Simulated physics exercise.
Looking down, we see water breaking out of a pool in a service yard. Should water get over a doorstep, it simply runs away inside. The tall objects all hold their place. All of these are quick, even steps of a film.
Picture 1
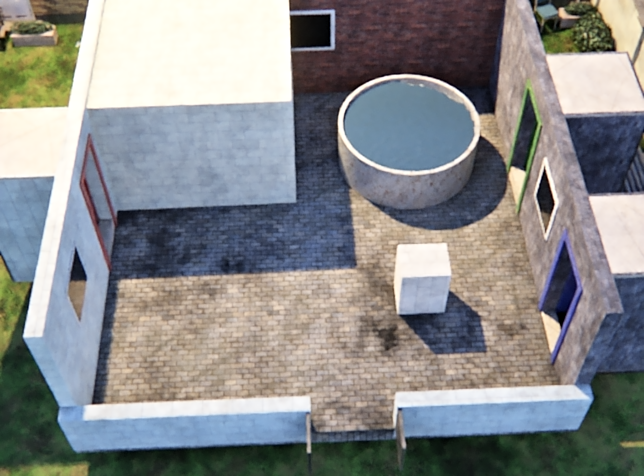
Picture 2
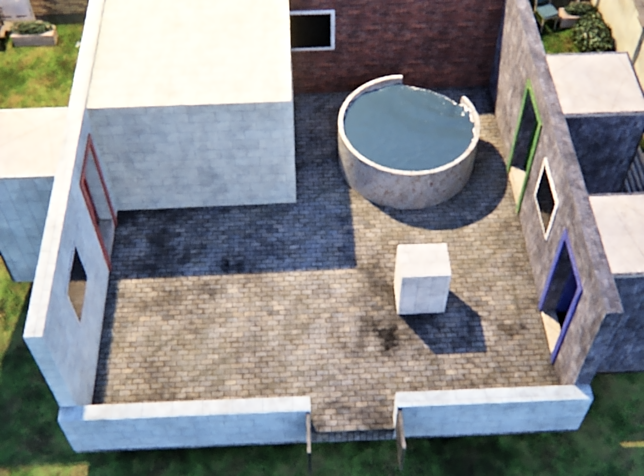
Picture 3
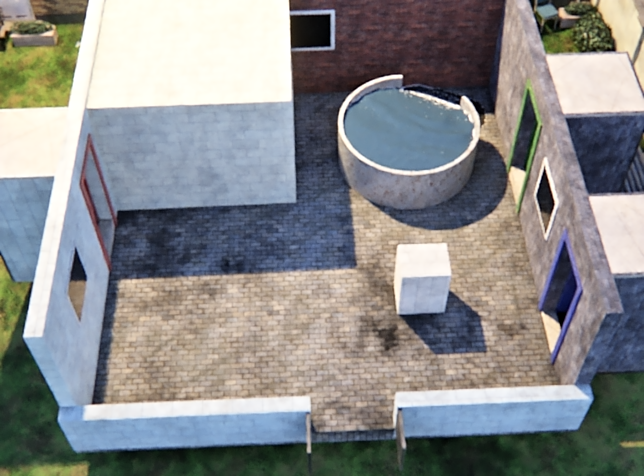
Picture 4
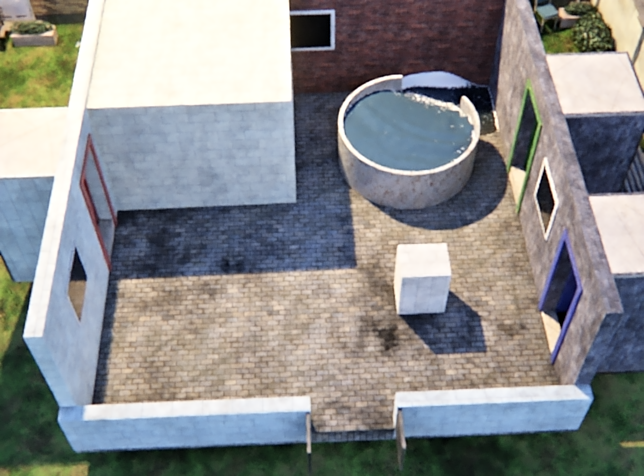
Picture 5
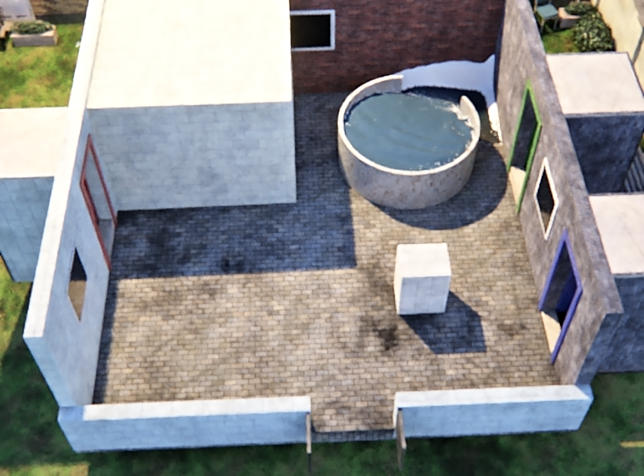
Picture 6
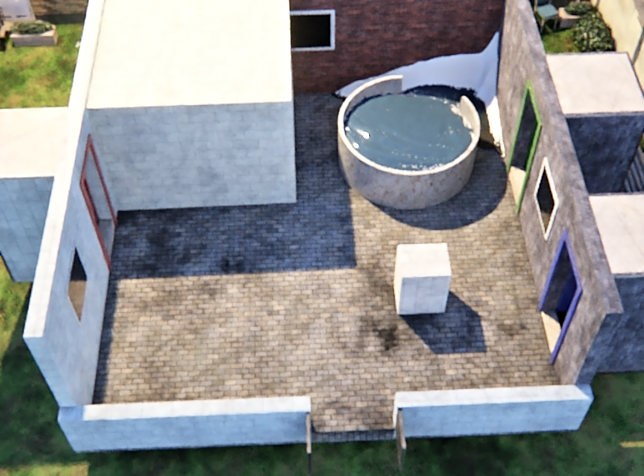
Water breaks through the round pool's far side and surges against the brick wall behind.
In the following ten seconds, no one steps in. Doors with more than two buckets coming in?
Green door: Two or fewer; blue door: Over two; red door: Two or fewer.
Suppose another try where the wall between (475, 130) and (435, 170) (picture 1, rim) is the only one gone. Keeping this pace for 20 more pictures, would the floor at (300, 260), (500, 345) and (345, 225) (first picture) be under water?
Taking the three spots as listed, they end up spared, inundated and spared.
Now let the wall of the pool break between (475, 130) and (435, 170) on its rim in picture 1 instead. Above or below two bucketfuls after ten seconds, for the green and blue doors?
Green door: Exceeds it; blue door: Exceeds it.
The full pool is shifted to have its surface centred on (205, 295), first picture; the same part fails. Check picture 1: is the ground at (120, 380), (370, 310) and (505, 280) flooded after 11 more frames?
Result: Spared; spared; spared.
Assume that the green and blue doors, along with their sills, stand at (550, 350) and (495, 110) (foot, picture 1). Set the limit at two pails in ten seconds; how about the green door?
Lab note: Green door falls short.
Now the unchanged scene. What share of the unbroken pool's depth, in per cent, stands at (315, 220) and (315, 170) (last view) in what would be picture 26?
First spot 6 percent, second 12 percent.
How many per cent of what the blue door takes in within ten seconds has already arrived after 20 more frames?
Around 0 in a hundred.
A moment on, water covers 15 % of the floor; the green door wet at the sill, nothing in, the blue door not reached, the red door not reached.
Next, water covers 25 % of the floor; the green door wet at the sill, nothing in, the blue door not reached, the red door not reached.
Then, water covers 50 % of the floor; the green door under two buckets in, the blue door under two buckets in, the red door not reached.
Later, water covers 80 % of the floor; the green door under two buckets in, the blue door under two buckets in, the red door not reached.
In the end, water covers 95 % of the floor; the green door under two buckets in, the blue door far over two buckets in, the red door wet at the sill, nothing in.
